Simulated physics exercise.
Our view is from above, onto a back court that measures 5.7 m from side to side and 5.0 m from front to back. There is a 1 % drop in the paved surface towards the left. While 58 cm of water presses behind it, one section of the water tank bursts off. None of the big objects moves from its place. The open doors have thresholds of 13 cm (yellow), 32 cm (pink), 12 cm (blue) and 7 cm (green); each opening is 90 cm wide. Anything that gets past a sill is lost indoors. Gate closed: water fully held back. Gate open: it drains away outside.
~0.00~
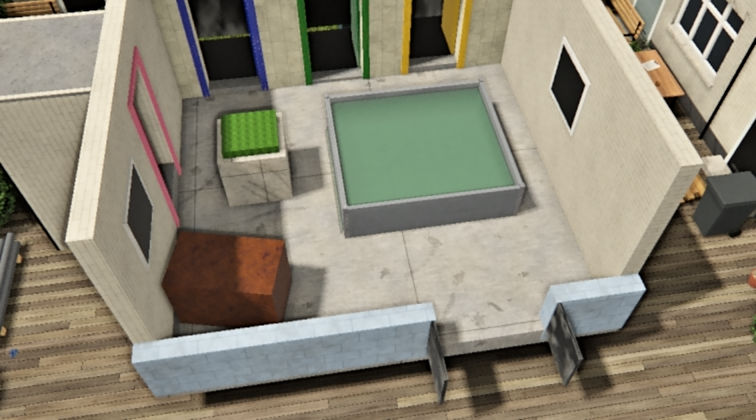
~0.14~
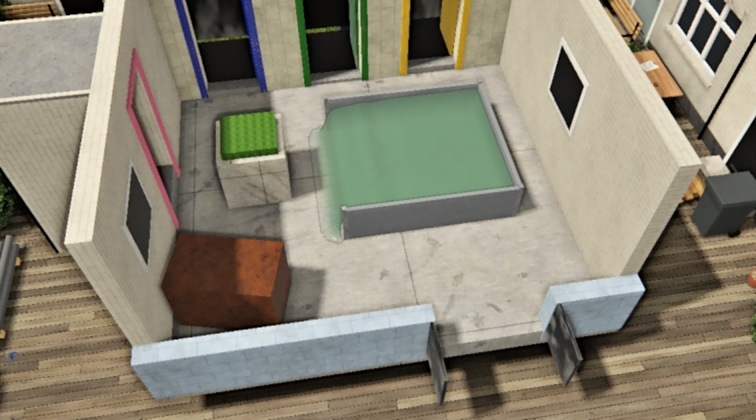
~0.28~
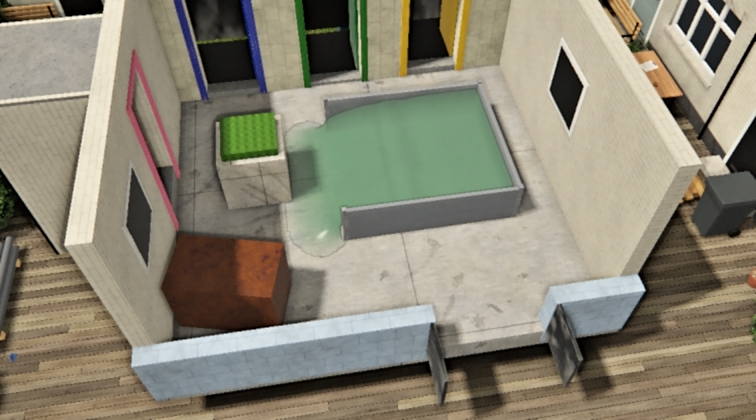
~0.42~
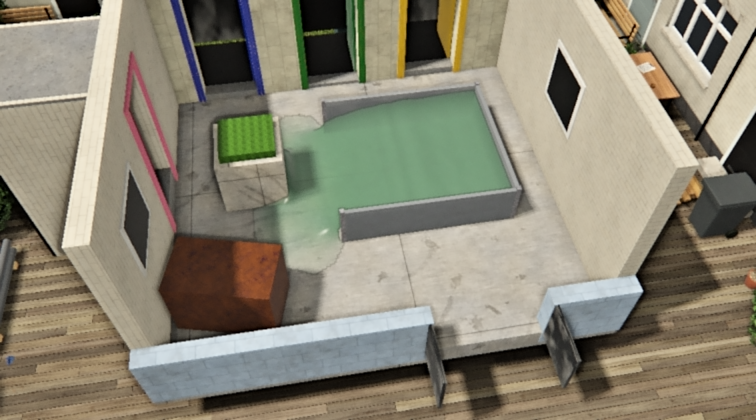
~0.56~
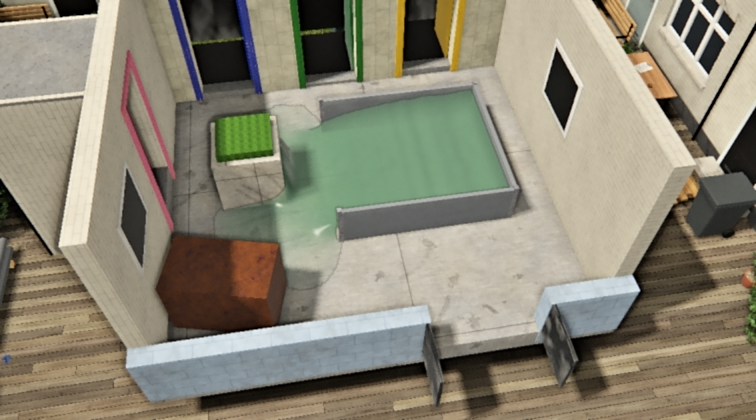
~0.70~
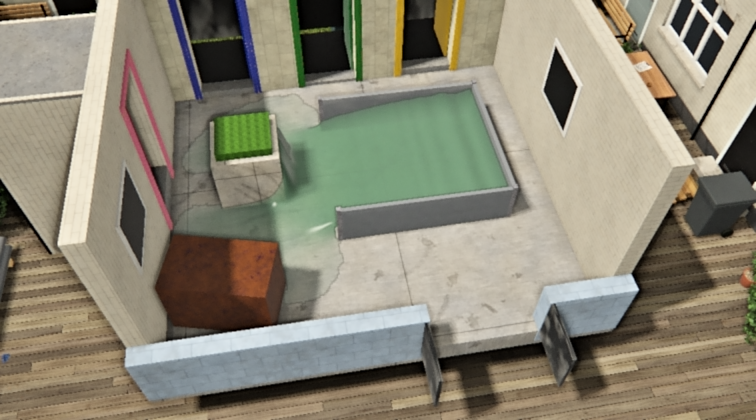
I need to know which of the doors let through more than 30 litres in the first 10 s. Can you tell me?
At the end, the yellow door remains shy of the limit; the pink door remains shy of the limit; the blue door overtops the limit; the green door overtops the limit.
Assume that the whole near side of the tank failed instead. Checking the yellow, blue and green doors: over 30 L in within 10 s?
Door by door - yellow: Within bounds, blue: Within bounds, green: Within bounds.
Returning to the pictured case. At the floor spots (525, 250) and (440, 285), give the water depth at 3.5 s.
The depth comes to 0 cm at the first point and 2 cm at the second.
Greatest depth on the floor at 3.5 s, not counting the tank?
I'd say near 32 centimetres.
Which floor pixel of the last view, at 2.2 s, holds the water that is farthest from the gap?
(166, 371).
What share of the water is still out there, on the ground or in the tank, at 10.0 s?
I'd put it at some 86 percent still there.
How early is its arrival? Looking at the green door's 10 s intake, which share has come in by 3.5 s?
I'd say close to 0 percent.
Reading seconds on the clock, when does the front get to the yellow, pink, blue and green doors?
Yellow: 3.2 s; pink: 1.0 s; blue: 0.9 s; green: 2.0 s.
After 1.4 s water covers 35 % of the floor and is deepest (44 cm) near (290, 181); yellow door not reached, pink door 15 cm at the sill, 0 L in, blue door 19 cm at the sill, 0 L in, green door not reached.
After 2.2 s water covers 50 % of the floor and is deepest (40 cm) near (170, 254); yellow door not reached, pink door 22 cm at the sill, 0 L in, blue door 26 cm at the sill, 34 L in, green door 4 cm at the sill, 0 L in.
After 3.5 s water covers 65 % of the floor and is deepest (32 cm) near (174, 146); yellow door 2 cm at the sill, 0 L in, pink door 23 cm at the sill, 0 L in, blue door 28 cm at the sill, 141 L in, green door 5 cm at the sill, 0 L in.
After 6.0 s water covers 95 % of the floor and is deepest (22 cm) near (471, 74); yellow door 7 cm at the sill, 0 L in, pink door 14 cm at the sill, 0 L in, blue door 14 cm at the sill, 230 L in, green door 11 cm at the sill, 53 L in.
After 10.0 s water covers 95 % of the floor and is deepest (16 cm) near (365, 100); yellow door 11 cm at the sill, 2 L in, pink door 12 cm at the sill, 0 L in, blue door 13 cm at the sill, 233 L in, green door 9 cm at the sill, 71 L in.
